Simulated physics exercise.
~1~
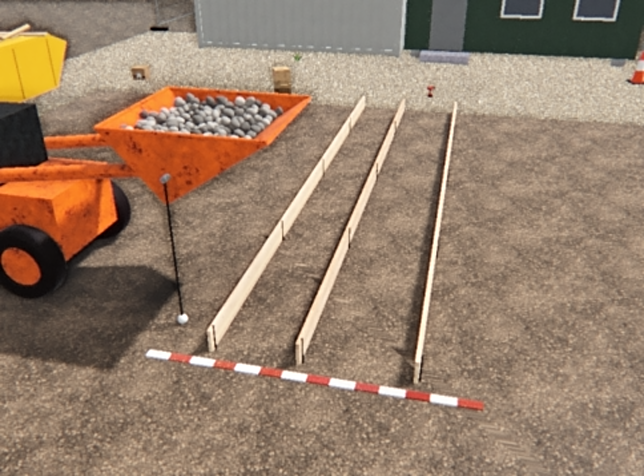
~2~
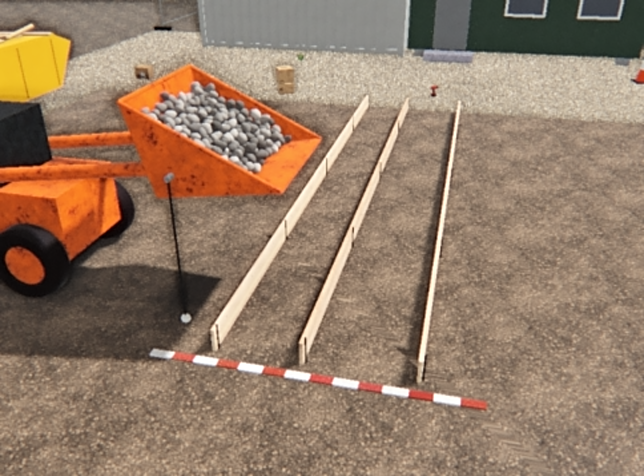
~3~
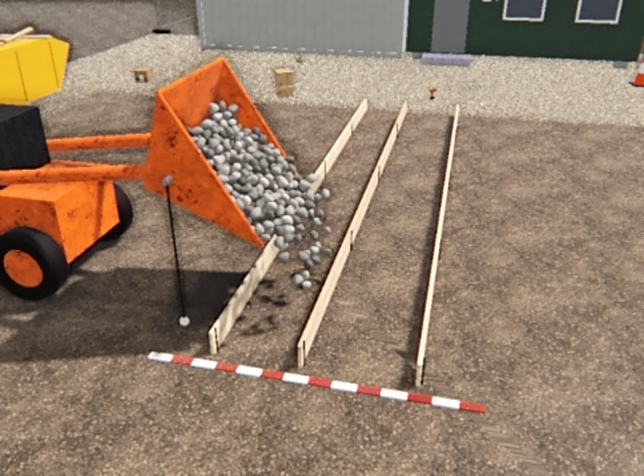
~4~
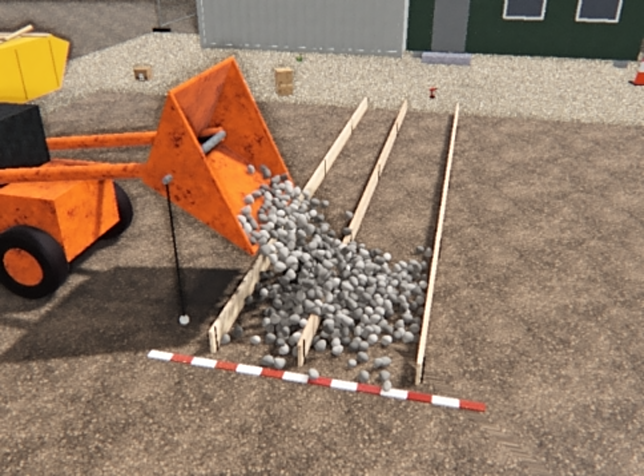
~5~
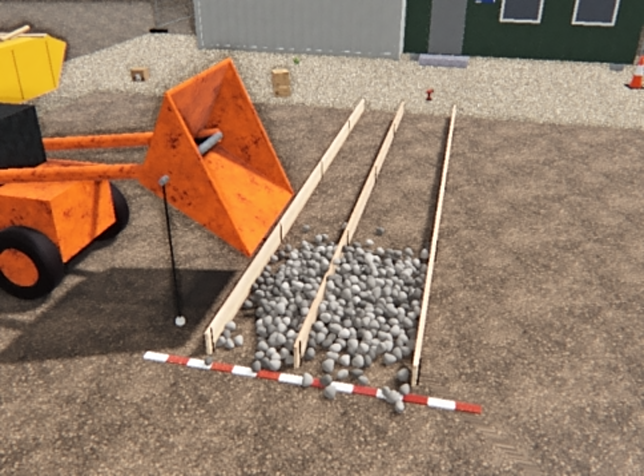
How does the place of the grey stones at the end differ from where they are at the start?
At the start the stones are heaped in the raised orange bucket. At the end they lie on the ground, lower and further right, mostly between the wooden planks near the striped staff.
In a yard, a loader tips its orange bucket and grey stones settle mostly between planks.
